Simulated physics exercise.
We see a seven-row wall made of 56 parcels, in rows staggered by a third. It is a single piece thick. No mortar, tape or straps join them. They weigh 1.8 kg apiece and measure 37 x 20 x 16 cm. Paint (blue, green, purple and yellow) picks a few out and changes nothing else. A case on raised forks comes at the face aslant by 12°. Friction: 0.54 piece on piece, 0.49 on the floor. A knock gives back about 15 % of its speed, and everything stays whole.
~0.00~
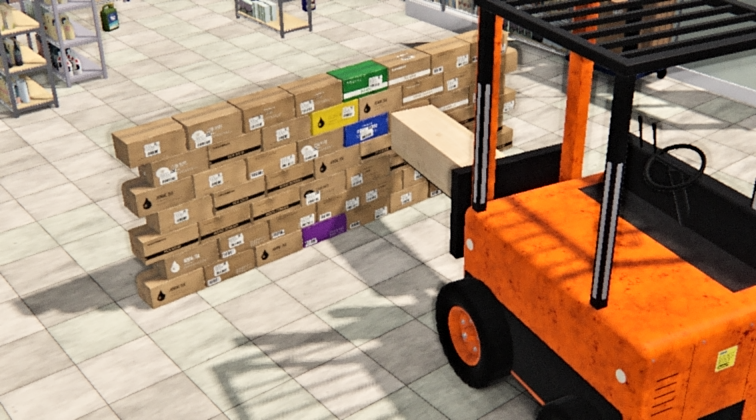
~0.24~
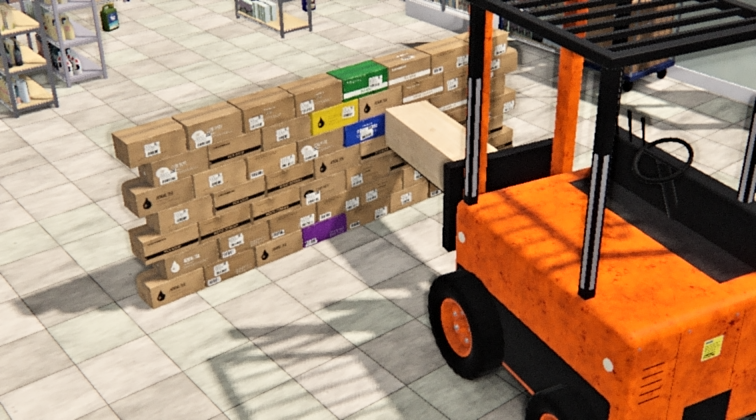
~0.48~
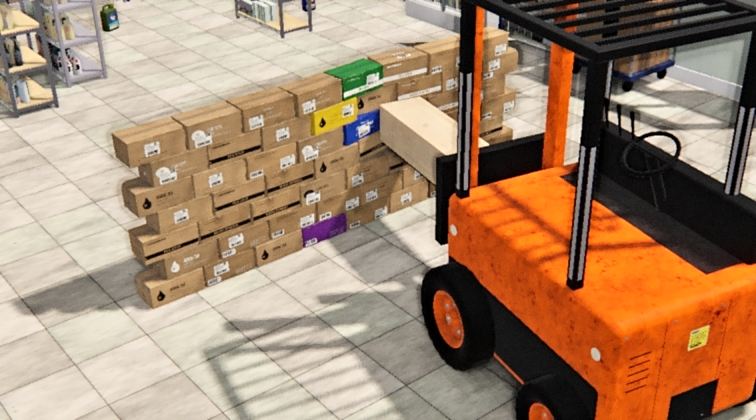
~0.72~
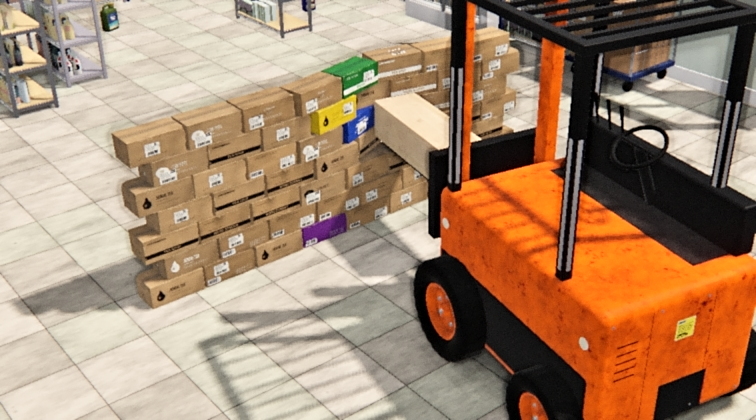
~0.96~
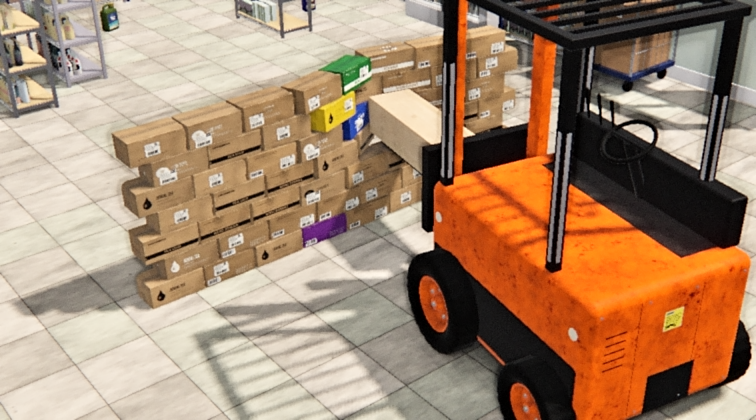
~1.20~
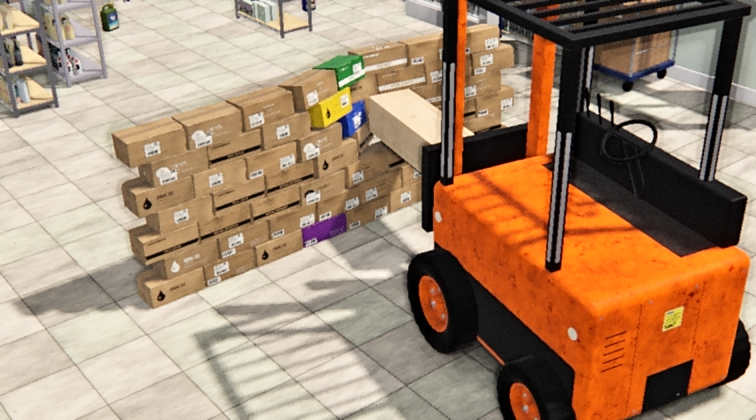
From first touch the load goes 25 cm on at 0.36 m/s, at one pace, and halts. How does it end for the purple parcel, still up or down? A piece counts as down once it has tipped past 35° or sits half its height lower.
In the end the purple parcel stays up.
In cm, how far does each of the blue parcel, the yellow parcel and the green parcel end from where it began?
About: Blue 80, yellow 100, green 200.
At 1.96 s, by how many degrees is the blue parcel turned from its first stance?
Some 110°.
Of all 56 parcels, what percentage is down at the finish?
Near 30 per cent.
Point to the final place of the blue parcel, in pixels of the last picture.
Near (317, 188).
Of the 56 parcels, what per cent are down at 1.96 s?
By then 30 per cent.
By 1.50 s, none of the 56 parcels down, 21 disturbed; purple parcel unmoved; blue parcel tilted 26°.
By 1.74 s, 17 of the 56 parcels down; purple parcel unmoved; blue parcel tilted 64°, 13 cm lower.
By 1.96 s, 17 of the 56 parcels down; purple parcel unmoved; green parcel on its side.
By 2.28 s, 17 of the 56 parcels down; purple parcel unmoved; blue parcel on its side.
When it is over (4.0 s), 17 of the 56 parcels down; purple parcel unmoved; blue parcel on its side; yellow parcel on its side. In pixels of the last frame, middles, purple parcel near (317, 225), blue parcel near (317, 188).
